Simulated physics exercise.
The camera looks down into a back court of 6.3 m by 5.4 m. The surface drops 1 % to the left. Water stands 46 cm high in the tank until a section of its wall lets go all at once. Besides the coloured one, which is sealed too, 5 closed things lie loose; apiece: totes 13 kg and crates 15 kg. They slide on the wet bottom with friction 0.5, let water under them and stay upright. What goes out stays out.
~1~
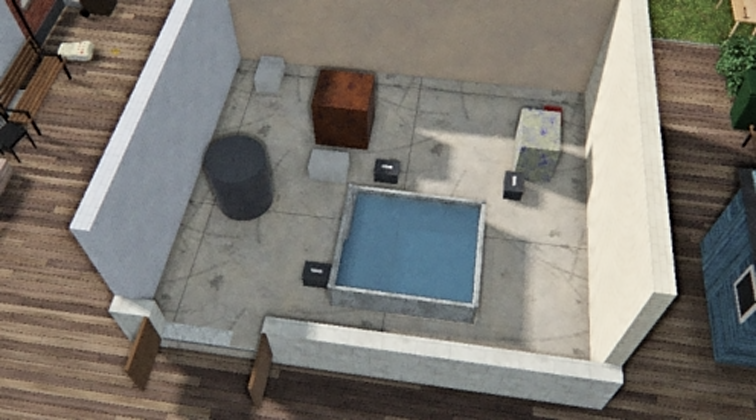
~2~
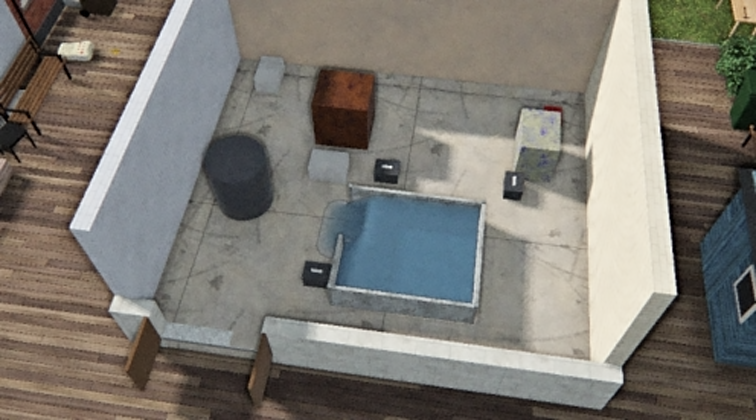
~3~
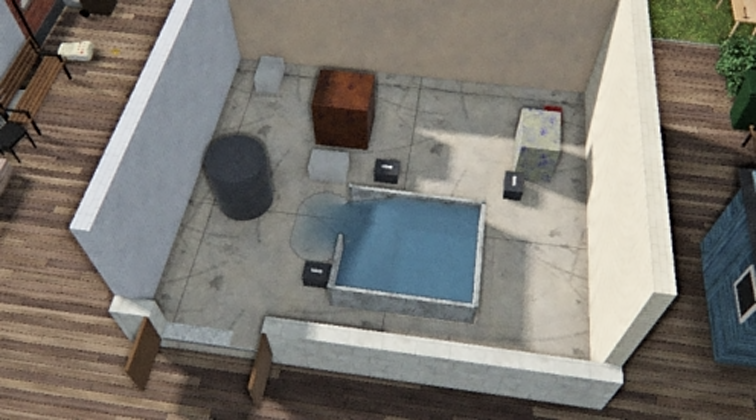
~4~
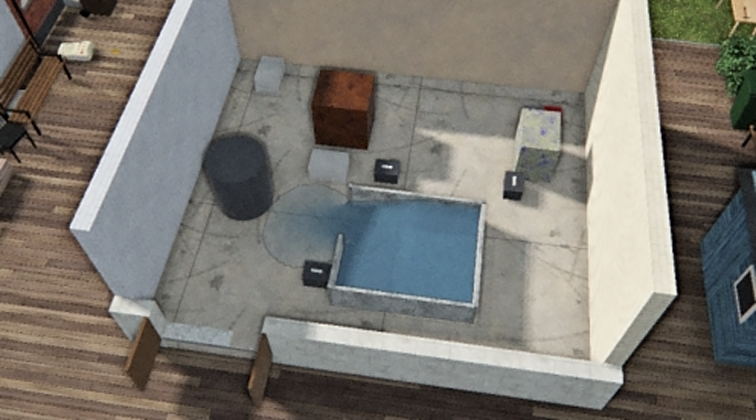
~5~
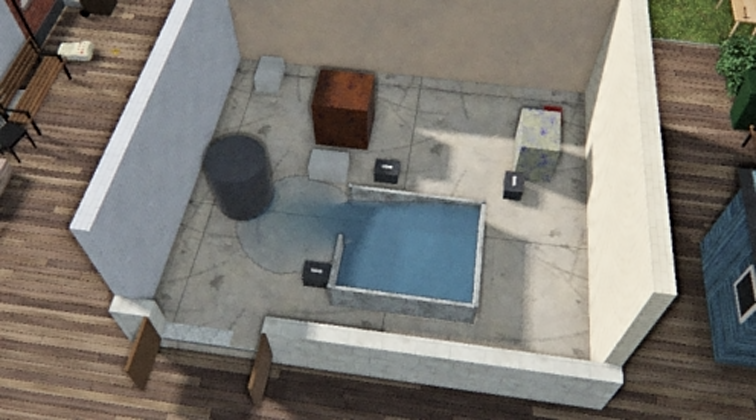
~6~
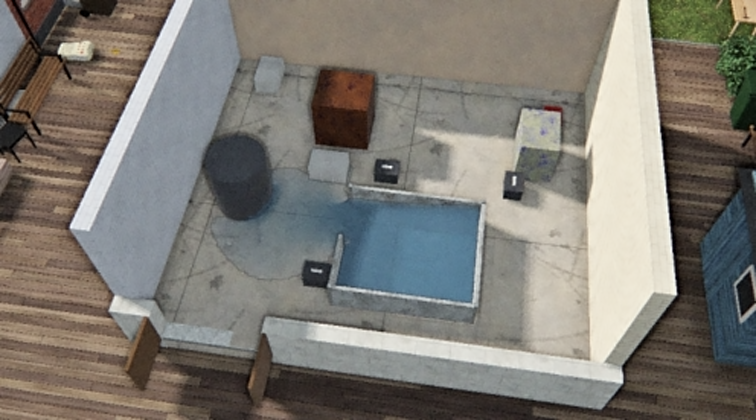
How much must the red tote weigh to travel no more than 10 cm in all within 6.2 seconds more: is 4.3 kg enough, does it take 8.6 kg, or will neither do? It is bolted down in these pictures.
Verdict: The lower weight is enough.
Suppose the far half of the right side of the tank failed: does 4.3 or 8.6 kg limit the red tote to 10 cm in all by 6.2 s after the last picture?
In that case neither load is enough.
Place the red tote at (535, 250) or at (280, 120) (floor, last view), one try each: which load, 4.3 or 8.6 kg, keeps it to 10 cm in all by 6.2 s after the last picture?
In turn: The smaller is enough; neither is enough.
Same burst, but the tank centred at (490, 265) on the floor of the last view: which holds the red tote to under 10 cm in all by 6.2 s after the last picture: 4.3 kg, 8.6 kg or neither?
In that case the smaller load will do.
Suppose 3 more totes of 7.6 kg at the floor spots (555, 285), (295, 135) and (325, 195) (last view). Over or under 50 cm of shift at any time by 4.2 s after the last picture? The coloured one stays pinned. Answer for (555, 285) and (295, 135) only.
In turn: Less, more.
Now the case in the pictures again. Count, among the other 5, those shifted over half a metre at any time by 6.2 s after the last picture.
1 of them.
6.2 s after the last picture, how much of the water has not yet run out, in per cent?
Some 82 per cent remains.
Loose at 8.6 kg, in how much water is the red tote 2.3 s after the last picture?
Roughly 0 cm.
Then, 0.6 s after the last picture the red tote would be 0 cm from its start with 4.3 kg and 0 cm from its start with 8.6 kg; 0 cm of water round it then.
Then, 2.3 s after the last picture the red tote would be 0 cm from its start with 4.3 kg and 0 cm from its start with 8.6 kg; 0 cm of water round it then.
Then, 4.2 s after the last picture the red tote would be 0 cm from its start with 4.3 kg and 0 cm from its start with 8.6 kg; 0 cm of water round it then.
Then, 6.2 s after the last picture the red tote would be 0 cm from its start with 4.3 kg and 0 cm from its start with 8.6 kg; 0 cm of water round it then.
